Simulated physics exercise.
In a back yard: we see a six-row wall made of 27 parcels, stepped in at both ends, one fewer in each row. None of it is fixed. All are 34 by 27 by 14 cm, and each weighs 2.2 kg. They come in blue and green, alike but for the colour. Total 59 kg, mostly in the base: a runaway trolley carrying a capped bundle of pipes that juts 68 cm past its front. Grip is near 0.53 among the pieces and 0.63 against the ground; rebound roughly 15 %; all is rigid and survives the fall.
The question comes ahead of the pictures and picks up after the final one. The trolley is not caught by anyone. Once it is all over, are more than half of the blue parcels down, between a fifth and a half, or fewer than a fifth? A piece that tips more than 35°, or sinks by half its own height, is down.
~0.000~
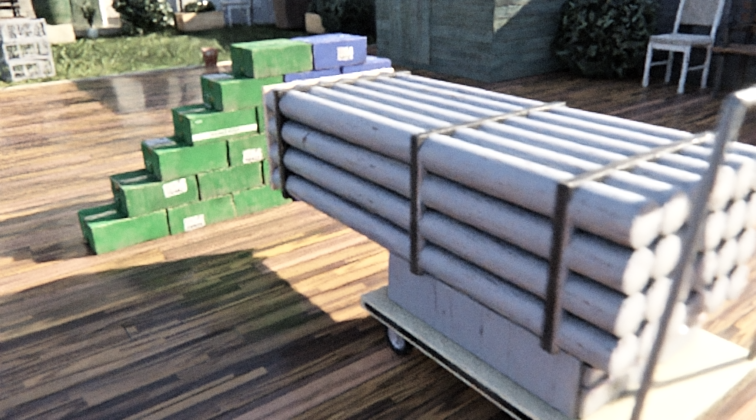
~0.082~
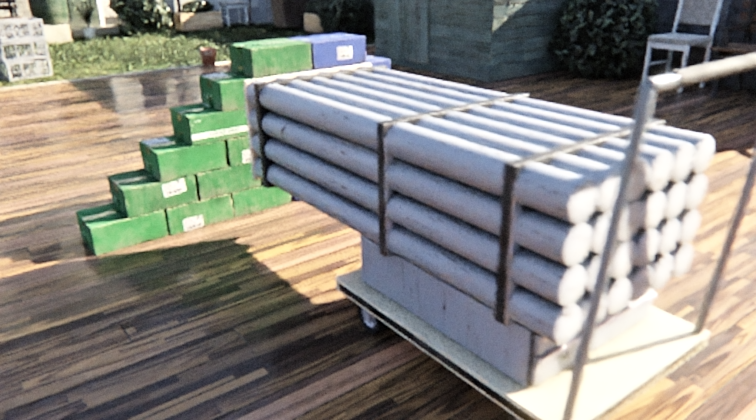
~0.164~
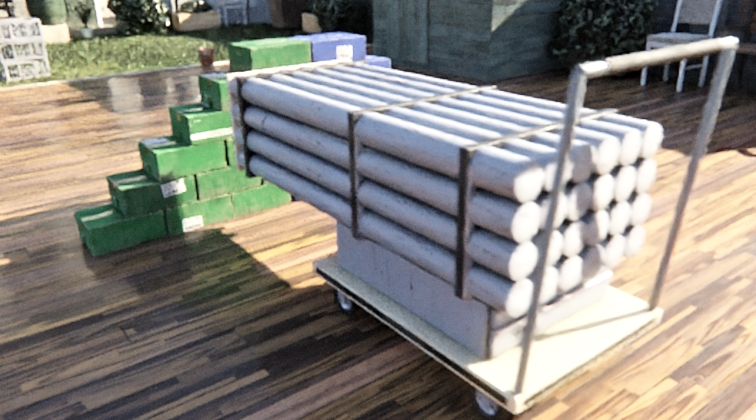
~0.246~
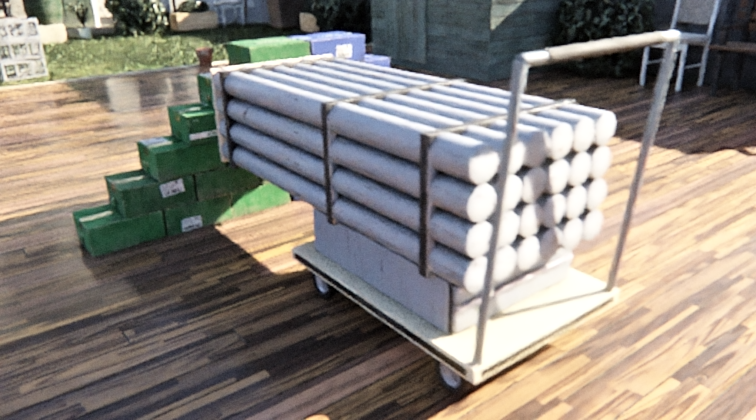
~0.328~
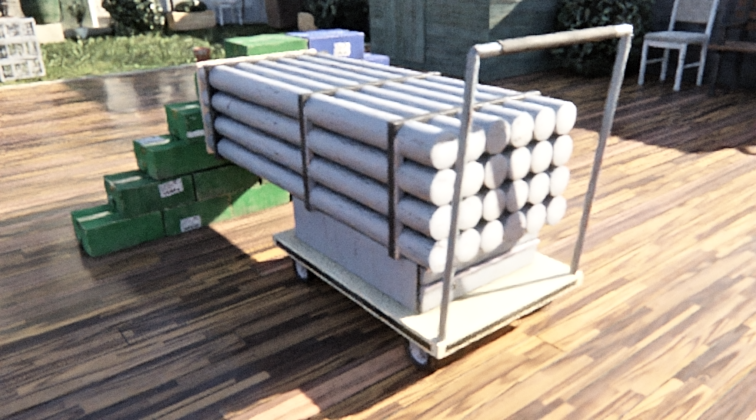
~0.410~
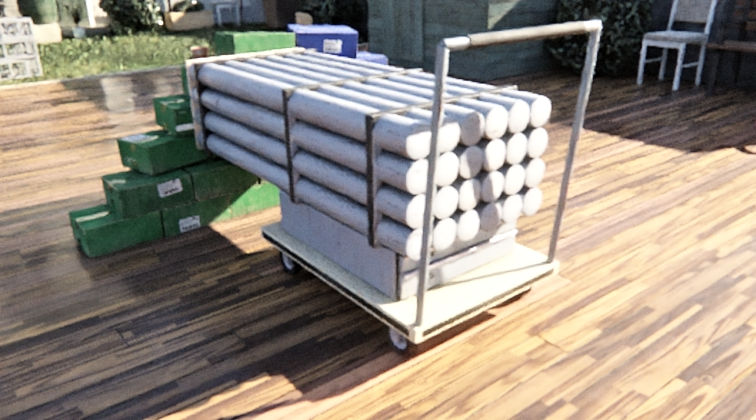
Of the blue parcels, between a fifth and a half end down.
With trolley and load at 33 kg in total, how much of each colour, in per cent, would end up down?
Share down - green: 60; blue: 50 (per cent).
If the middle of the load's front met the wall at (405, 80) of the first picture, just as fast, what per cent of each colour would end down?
For green it's 10 per cent, for blue 50 per cent.
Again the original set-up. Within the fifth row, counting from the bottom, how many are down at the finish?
The count is 3.
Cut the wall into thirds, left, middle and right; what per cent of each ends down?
Left third 30 per cent, middle 60 per cent, right 0 per cent.
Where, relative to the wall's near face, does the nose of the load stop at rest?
Something like 85 cm.
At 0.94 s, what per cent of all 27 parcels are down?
By then 40 %.
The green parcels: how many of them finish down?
For green, the number down is 6.
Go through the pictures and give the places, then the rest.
In the first picture (places mark the middle of the side facing us; the camera moves round a little), load (271, 122) 62 cm short of the wall; top blue parcel (341, 53); top green parcel (284, 61); nothing disturbed.
The second picture shows load (252, 114) 45 cm short of the wall; top blue parcel (341, 53).
The third picture shows load (235, 107) 29 cm short of the wall; top blue parcel (340, 52).
The fourth picture shows load (219, 100) 13 cm short of the wall; top blue parcel (340, 51).
The fifth picture shows load (204, 93) 19 mm into the wall's line; top blue parcel (338, 49) shifted 13 mm; 10 disturbed, none down.
The sixth picture shows load (194, 90) 12 cm into the wall's line; top blue parcel (328, 46) leaning 5°; top green parcel (266, 48) leaning 5°; 12 disturbed, none down.
After 0.48 s, load 21 cm past the wall's line, still rolling; none of the 15 blue parcels down (0 of 27 in all colours); top blue parcel leaning 6°; top green parcel leaning 6°.
After 0.66 s, load 41 cm past the wall's line, still rolling; 2 of the 15 blue parcels down (8 of 27 in all colours); top blue parcel leaning 26°, 6 cm lower; top green parcel leaning 29°, 17 cm lower.
After 0.94 s, load 70 cm past the wall's line, still rolling; 5 of the 15 blue parcels down (11 of 27 in all colours); top blue parcel leaning 46°, 50 cm lower; top green parcel on its side.
After 1.22 s, load 83 cm past the wall's line, still rolling; 5 of the 15 blue parcels down (11 of 27 in all colours); top blue parcel upside down; top green parcel upside down.
At rest (2.5 s), load 84 cm past the wall's line, stopped; 5 of the 15 blue parcels down (11 of 27 in all colours); top blue parcel upside down; top green parcel upside down. That is 33 per cent. As the last picture would show them, middles, top blue parcel near (363, 125), top green parcel near (250, 109).
